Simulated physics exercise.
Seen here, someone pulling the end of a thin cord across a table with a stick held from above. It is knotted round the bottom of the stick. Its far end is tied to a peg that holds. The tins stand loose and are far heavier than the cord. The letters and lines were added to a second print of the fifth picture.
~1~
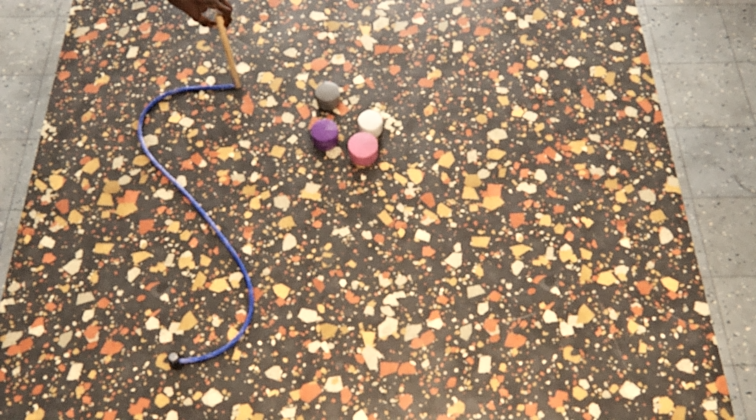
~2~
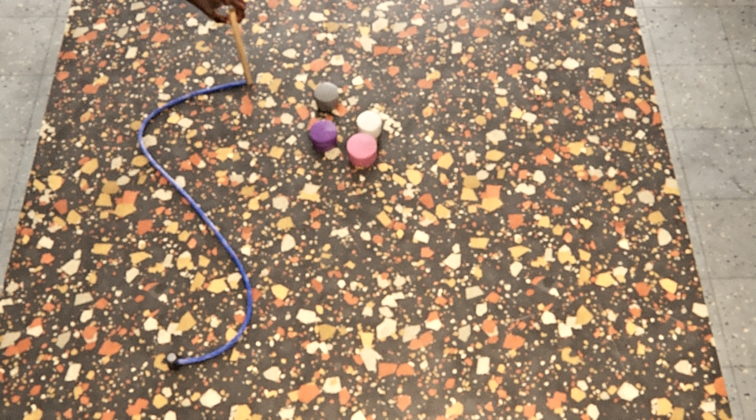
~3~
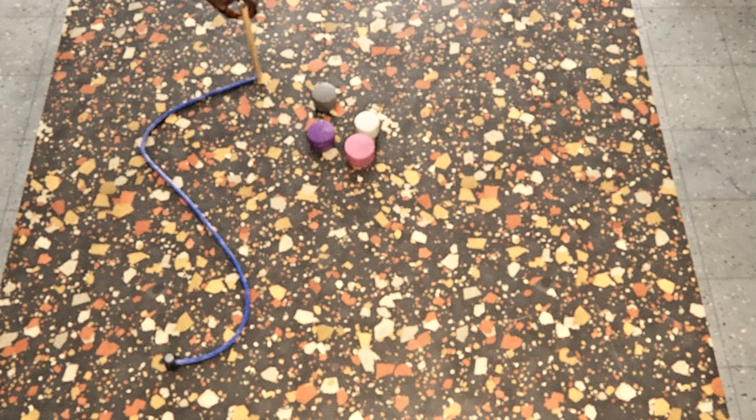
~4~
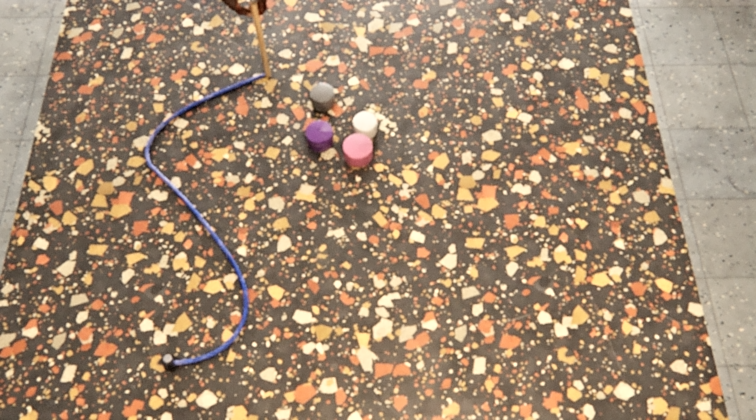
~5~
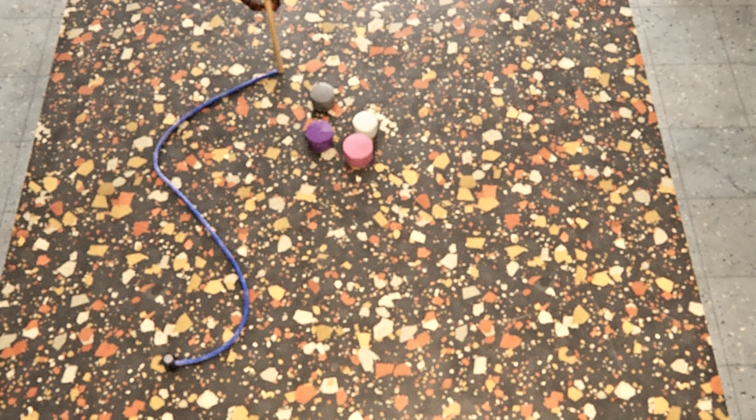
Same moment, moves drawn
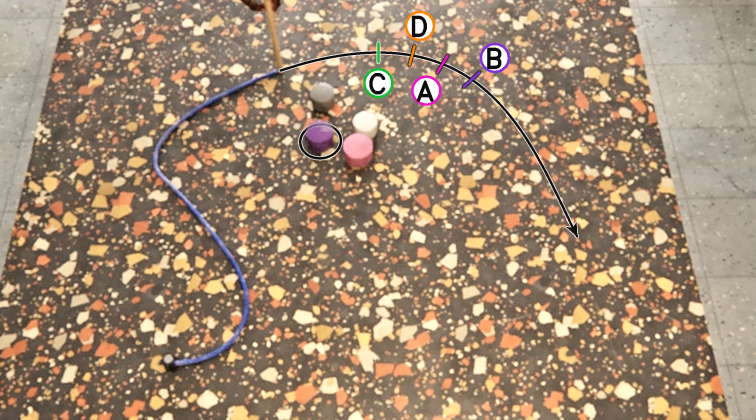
A blue cord lay in a loose curve on a speckled table while a hand holding a stick slowly pulled its top end to the right, near four small tins that barely shifted.
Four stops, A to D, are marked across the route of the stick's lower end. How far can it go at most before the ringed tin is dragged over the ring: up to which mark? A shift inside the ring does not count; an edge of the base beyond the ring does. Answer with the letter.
All is well up to B.
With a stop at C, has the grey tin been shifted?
No.
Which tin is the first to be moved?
The grey tin.
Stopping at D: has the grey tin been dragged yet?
No.
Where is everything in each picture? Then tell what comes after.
In the first frame, pink tin (363, 149); grey tin (328, 96); white tin (370, 125).
In the second frame, white tin (369, 126); peg (174, 360).
In the third frame, purple tin (322, 136); pink tin (360, 151).
In the fourth frame, grey tin (323, 97); white tin (365, 126).
In the fifth frame, peg (170, 362); purple tin (320, 137); pink tin (358, 151).
On the copy, A at (443, 64); B at (472, 80); C at (378, 53); D at (412, 55); the ring at (321, 141); the route from (281, 71) via (469, 78) to (577, 237).
On B. First, foot of the stick (348, 55); purple tin (320, 137).
Then, foot of the stick (418, 57); purple tin (320, 137).
Finally, foot of the stick (472, 80); purple tin (320, 137); grey tin (344, 114); the purple tin is still in its ring.
By contrast, A is safe but short; C is safe but short; D is safe but short.
